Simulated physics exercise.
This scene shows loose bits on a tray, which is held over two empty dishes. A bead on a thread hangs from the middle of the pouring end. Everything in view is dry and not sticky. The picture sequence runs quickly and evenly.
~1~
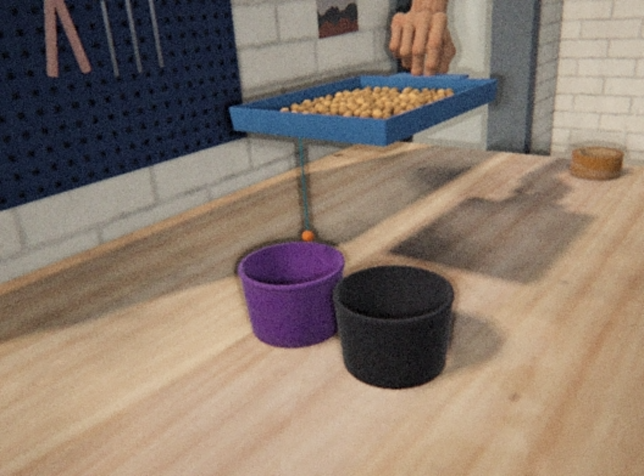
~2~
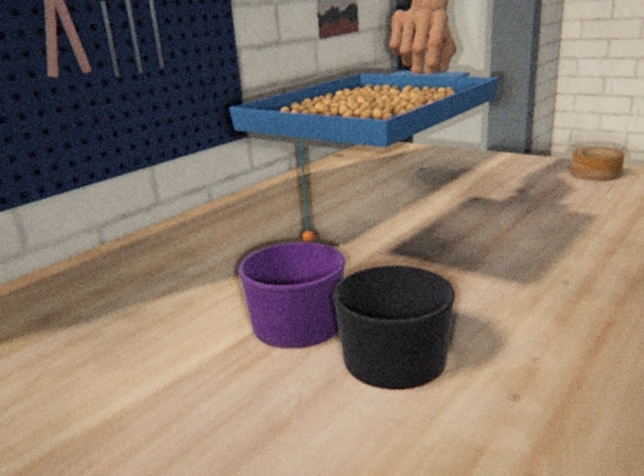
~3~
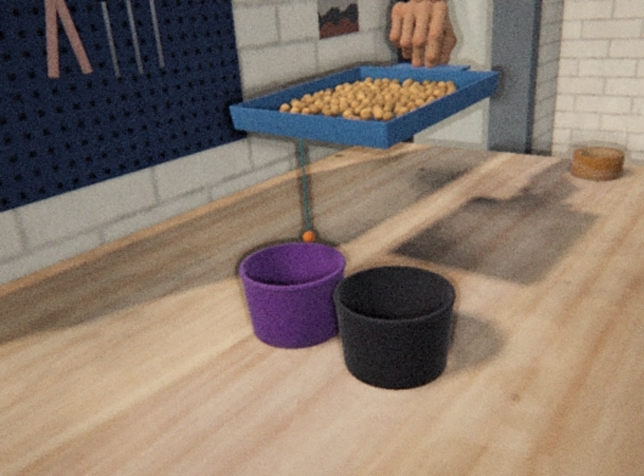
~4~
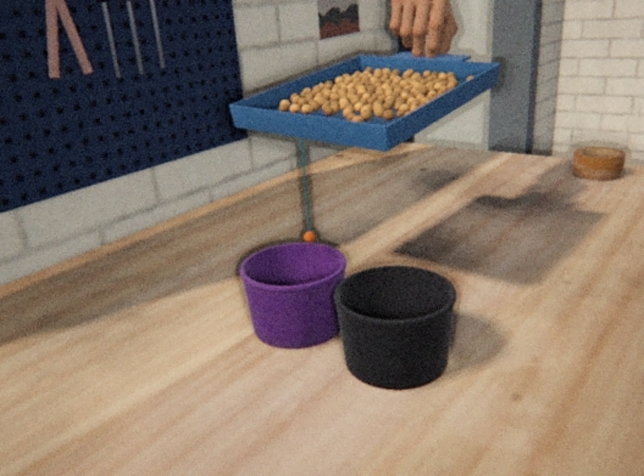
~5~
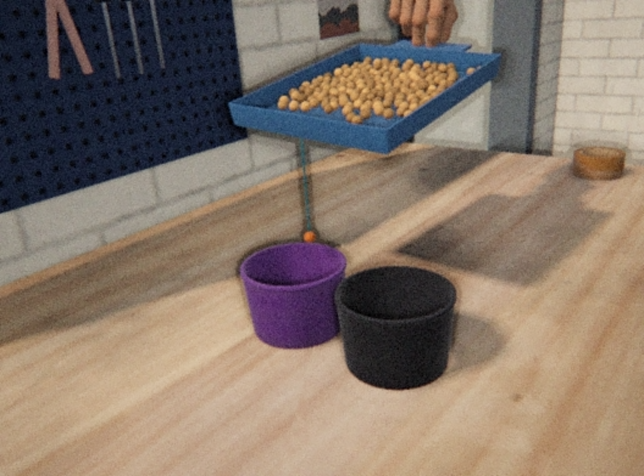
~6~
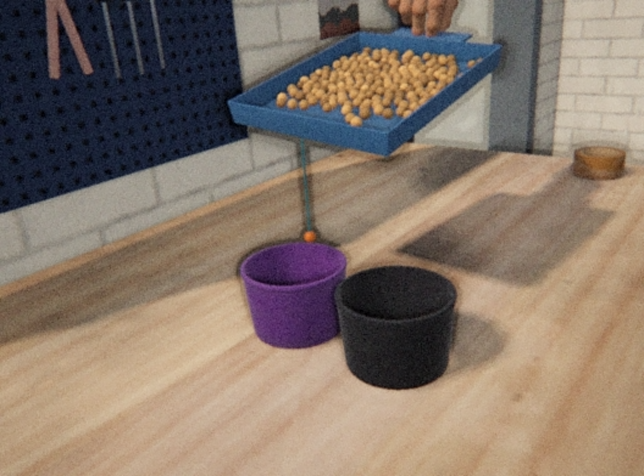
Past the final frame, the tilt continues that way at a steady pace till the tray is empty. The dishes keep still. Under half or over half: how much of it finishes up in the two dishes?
Over half.
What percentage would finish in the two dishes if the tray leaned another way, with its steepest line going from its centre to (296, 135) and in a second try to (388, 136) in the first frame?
You'd see roughly 30 per cent the first time and 80 per cent the second.
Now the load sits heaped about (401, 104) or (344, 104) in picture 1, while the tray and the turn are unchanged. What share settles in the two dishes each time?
Close to 80 in a hundred, then close to 90 in a hundred.
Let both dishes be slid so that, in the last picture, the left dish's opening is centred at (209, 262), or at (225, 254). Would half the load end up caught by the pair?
At the first place the smaller part, at the second not half.
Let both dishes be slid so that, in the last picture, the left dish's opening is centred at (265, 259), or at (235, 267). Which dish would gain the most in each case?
Result, try one: The dish further right; try two: The dish further right.
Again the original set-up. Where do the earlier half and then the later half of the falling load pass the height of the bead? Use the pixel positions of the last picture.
About (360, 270), and after that about (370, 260).
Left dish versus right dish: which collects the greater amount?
That would be the rightward one.
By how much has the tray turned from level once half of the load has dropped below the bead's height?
95°.
Soon after the last picture, tray tipped steeply; nearly all on the tray; a stray few in the right dish; a stray few in the air.
A little later, tray tipped right over; about a quarter on the tray; about a third in the right dish; a small part in the left dish; a small part outside both; about a quarter in the air.
Later still, tray tipped past a quarter turn; most in the right dish; a small part in the left dish; about a quarter outside both.
By the end, tray tipped past a quarter turn; most in the right dish; a small part in the left dish; about a quarter outside both.
